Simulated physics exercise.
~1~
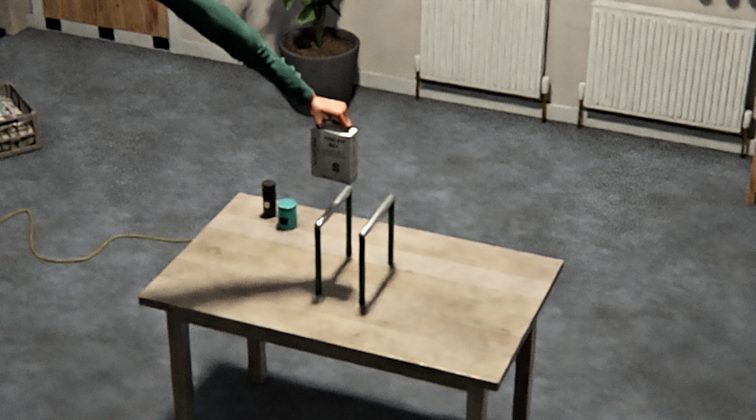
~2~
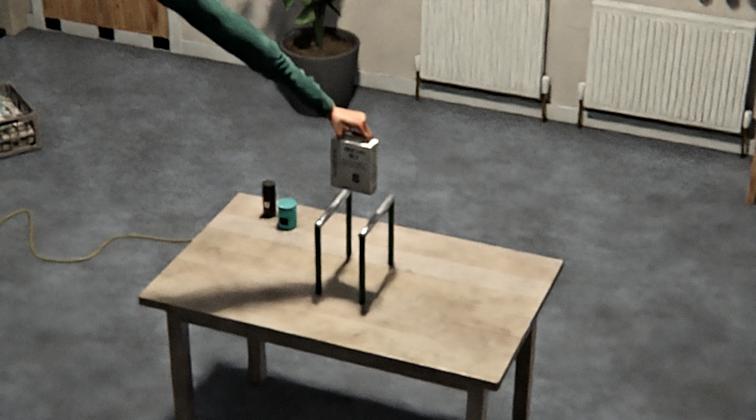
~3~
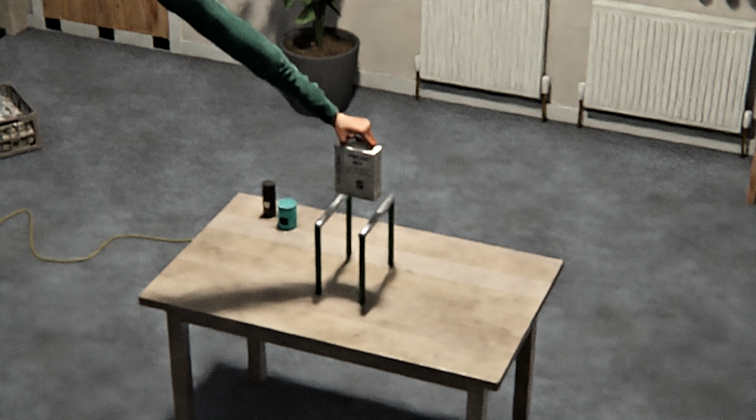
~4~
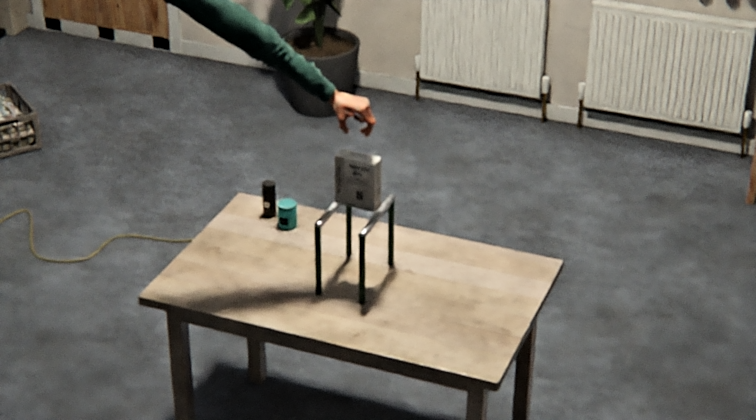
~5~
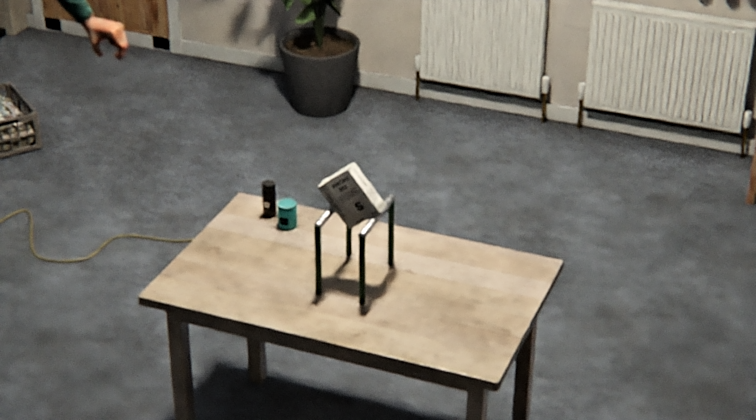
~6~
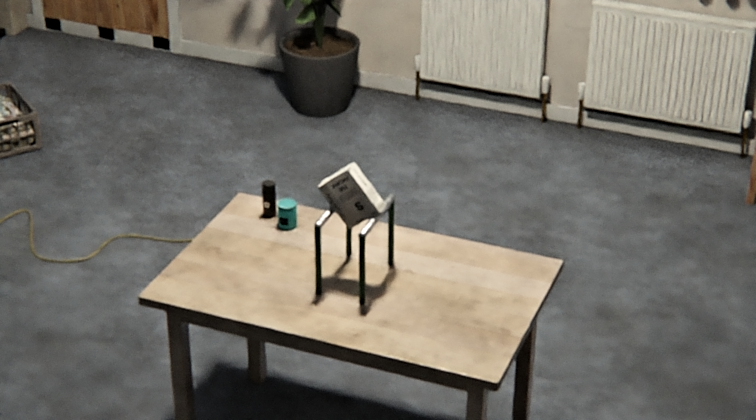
We see a hand lower a white packet over two supports on a table, beside a turquoise jar and a black shaker. The hand lets go and withdraws, and the packet tips over to the left, ending tilted and caught on top of the supports.
